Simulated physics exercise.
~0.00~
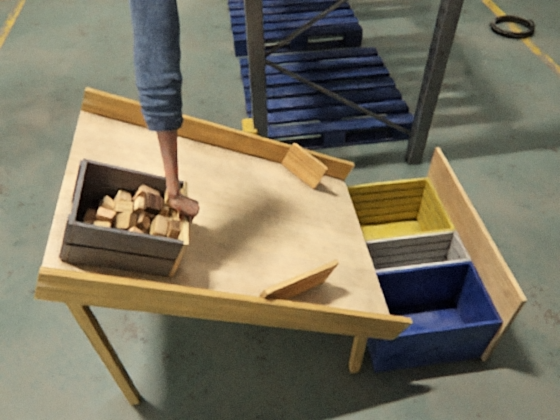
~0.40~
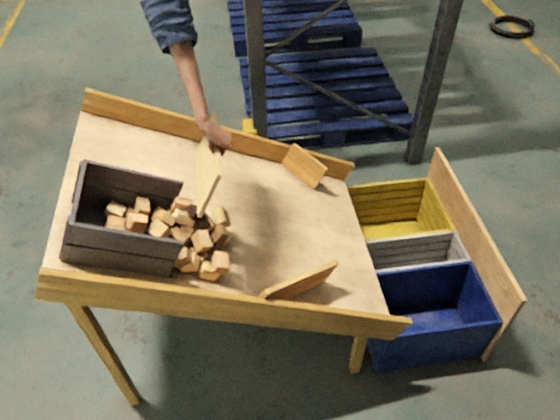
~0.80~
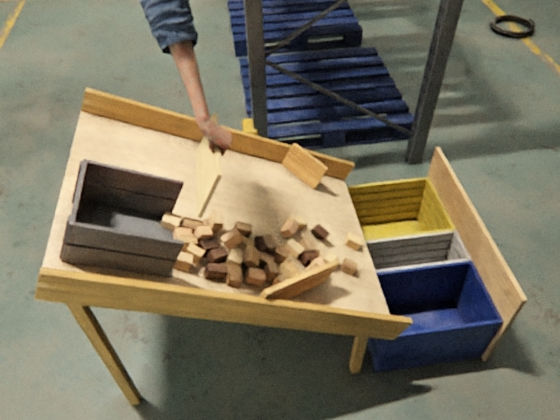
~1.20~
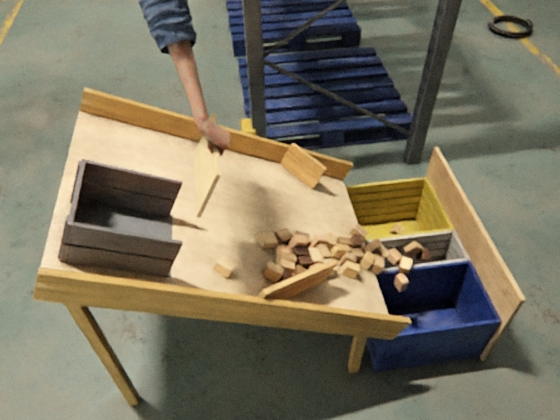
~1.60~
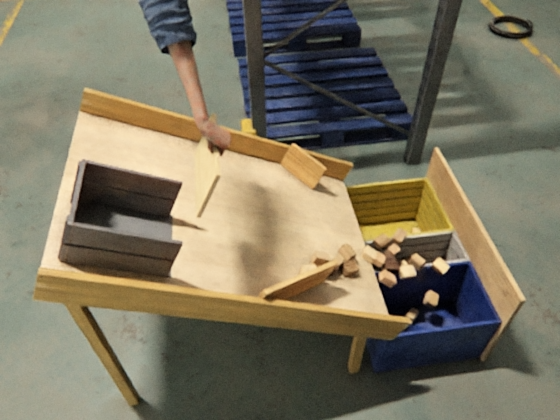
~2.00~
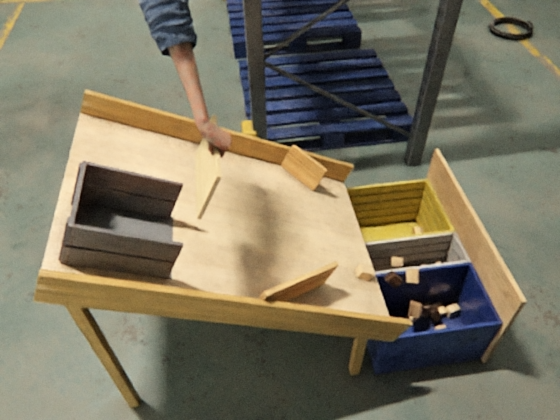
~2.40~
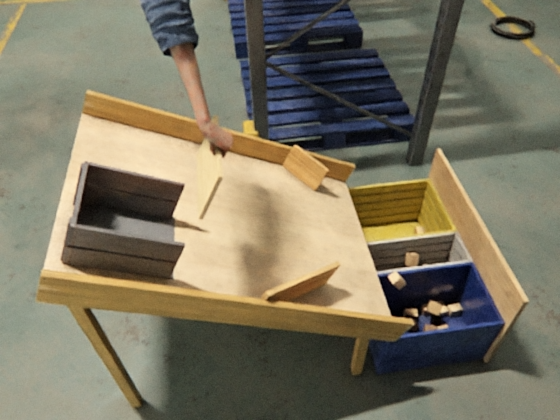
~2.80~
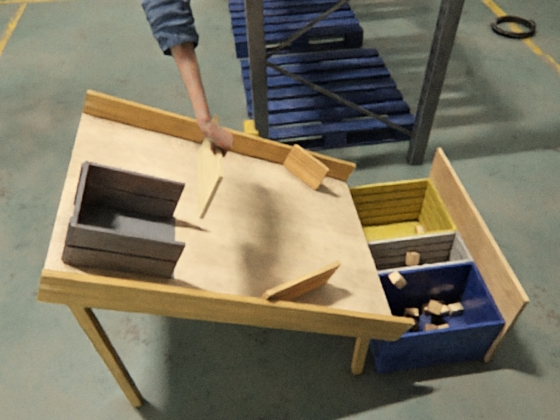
A hand lifts the gate of a grey pen and holds it aside as wooden blocks spill down a sloping table, pass between two angled boards and drop off the right edge into yellow, white and blue containers, leaving the pen and table clear.
